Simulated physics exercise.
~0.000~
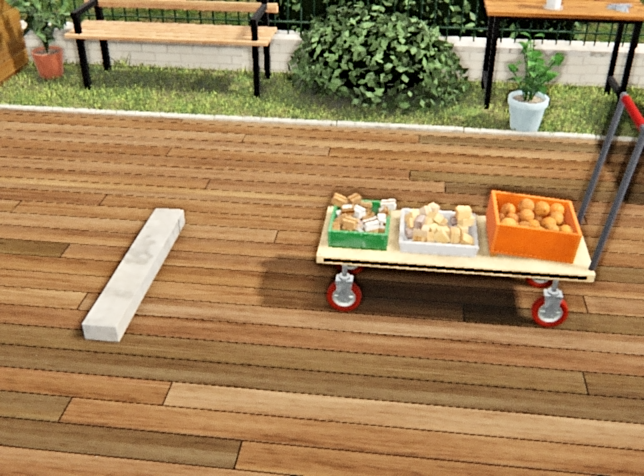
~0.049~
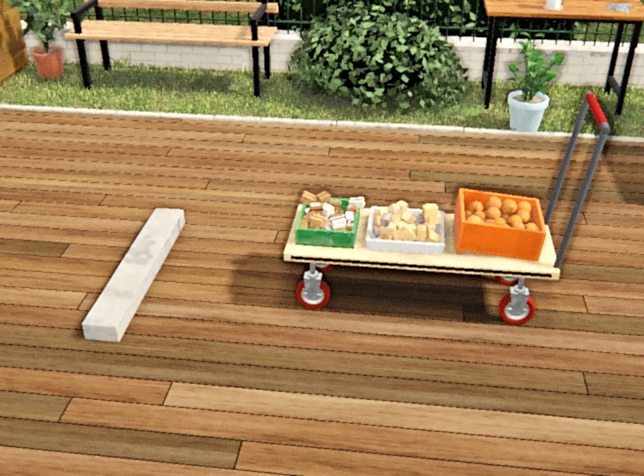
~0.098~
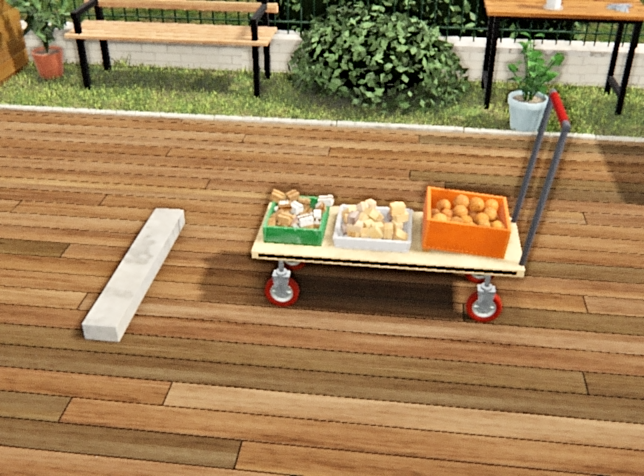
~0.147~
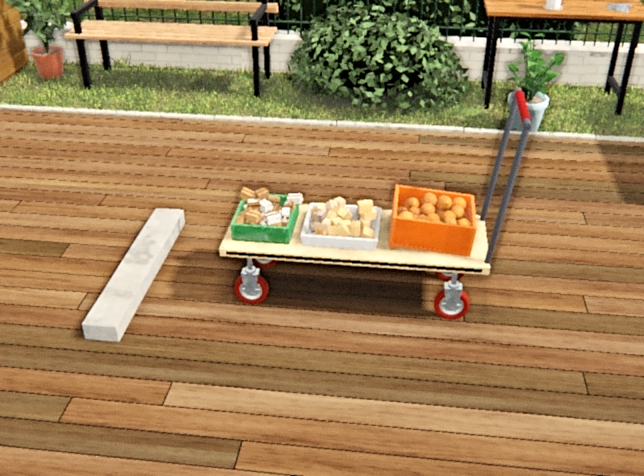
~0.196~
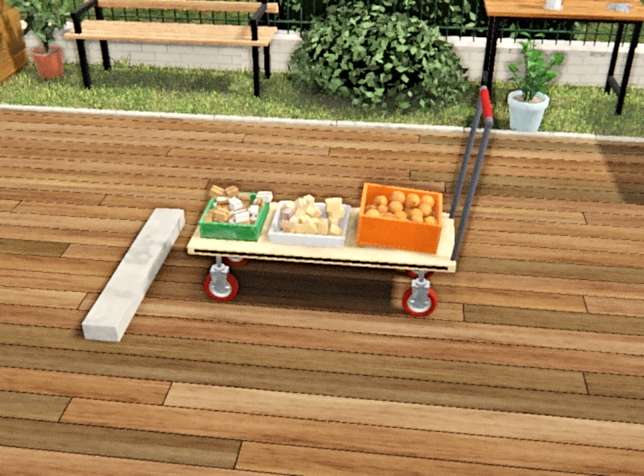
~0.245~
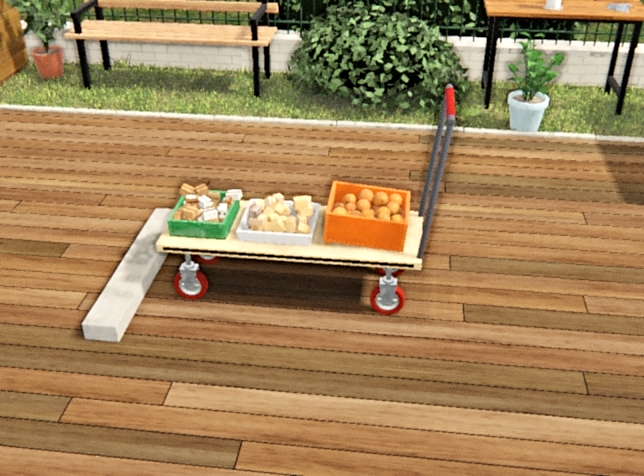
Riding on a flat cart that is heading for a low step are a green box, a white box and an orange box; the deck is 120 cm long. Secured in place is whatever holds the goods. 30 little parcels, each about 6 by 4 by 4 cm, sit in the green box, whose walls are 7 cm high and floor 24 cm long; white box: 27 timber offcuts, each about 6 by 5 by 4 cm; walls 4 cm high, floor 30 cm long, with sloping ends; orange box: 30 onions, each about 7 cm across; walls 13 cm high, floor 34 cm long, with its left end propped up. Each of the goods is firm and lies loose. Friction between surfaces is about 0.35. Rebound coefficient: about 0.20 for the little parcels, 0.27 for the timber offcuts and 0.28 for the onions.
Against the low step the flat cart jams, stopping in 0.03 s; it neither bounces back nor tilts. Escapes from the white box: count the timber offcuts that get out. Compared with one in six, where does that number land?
It lands above one in six.
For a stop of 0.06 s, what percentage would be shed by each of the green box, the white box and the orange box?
With that change, green box 20 per cent, white box 50 per cent, orange box 10 per cent.
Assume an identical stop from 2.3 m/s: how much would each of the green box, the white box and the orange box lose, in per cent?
In that case the green box sheds 10 per cent of its load, the white box 30 per cent, and the orange box 10 per cent.
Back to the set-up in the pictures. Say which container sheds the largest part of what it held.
The white box is the one.
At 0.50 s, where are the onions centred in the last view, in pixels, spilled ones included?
Roughly at (323, 215).
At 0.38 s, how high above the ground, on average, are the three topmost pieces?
Mean height: Some 56 cm.
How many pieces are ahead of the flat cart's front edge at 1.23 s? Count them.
Count: Approx. 12.
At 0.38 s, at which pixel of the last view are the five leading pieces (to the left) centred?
Centre: Approx. (127, 193) px.
After 0.28 s, impact.
After 0.38 s, green box 26 in, 4 out, white box 23 in, 4 out and orange box 30 in, 0 out.
After 0.50 s, green box 24 in, 6 out, white box 16 in, 11 out and orange box 28 in, 2 out.
After 0.73 s, green box 22 in, 8 out, white box 14 in, 13 out and orange box 28 in, 2 out.
Final count (at 1.23 s), green box 22 in, 8 out, white box 14 in, 13 out and orange box 28 in, 2 out. Asked share, 13 of 27, 48 per cent.
